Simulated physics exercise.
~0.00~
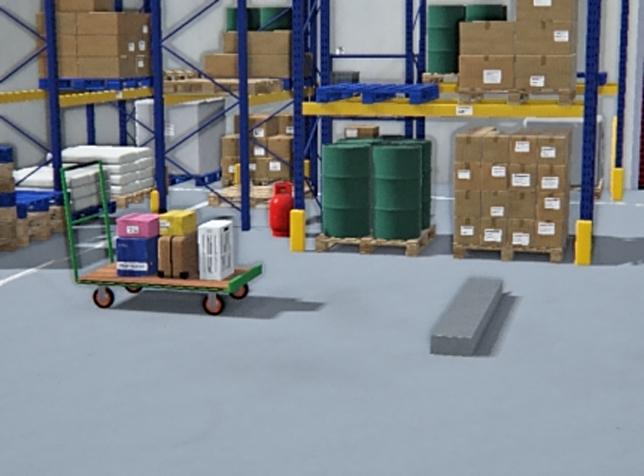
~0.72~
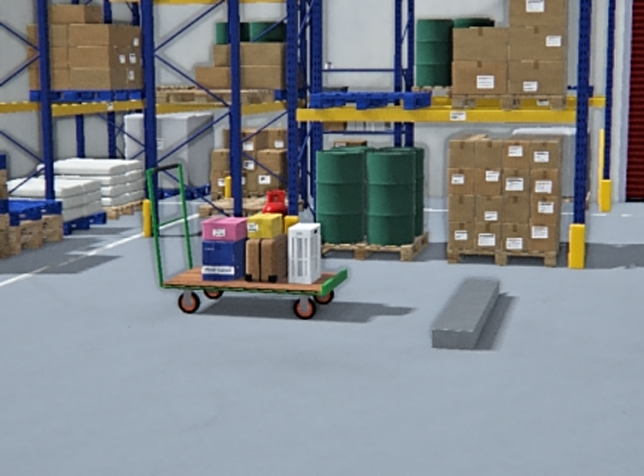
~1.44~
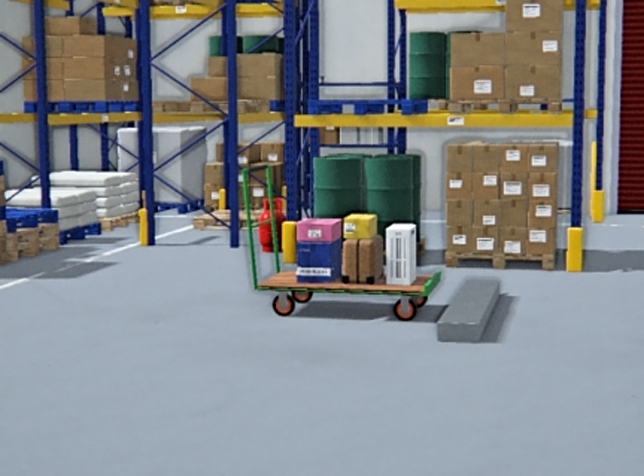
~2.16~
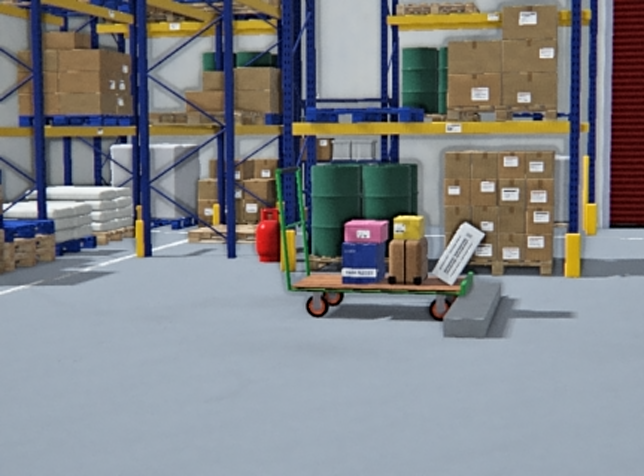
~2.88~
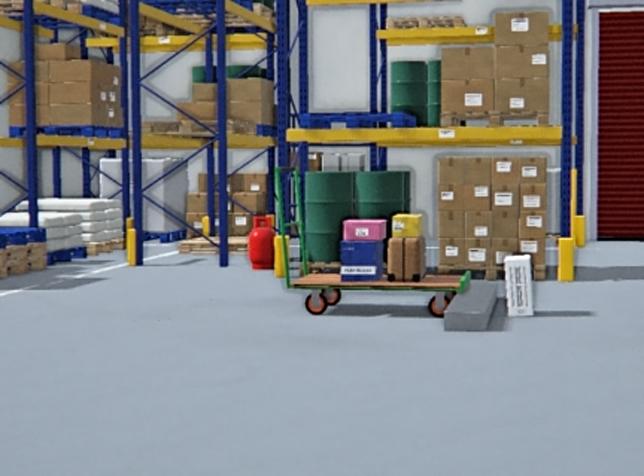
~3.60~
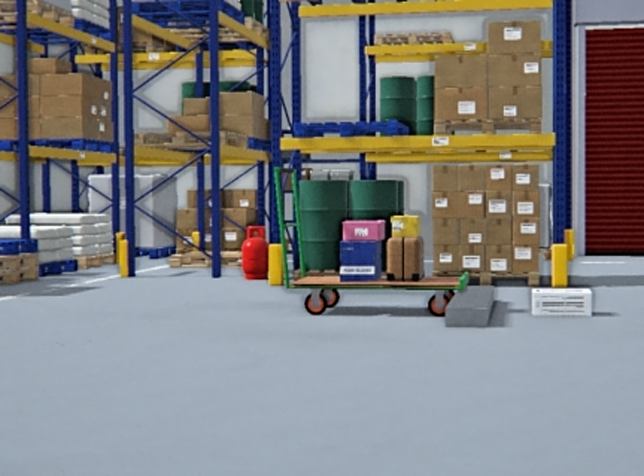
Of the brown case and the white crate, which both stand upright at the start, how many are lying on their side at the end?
One of them is, the white crate, which lies on the floor beyond the kerb while the brown case still stands upright on the cart.
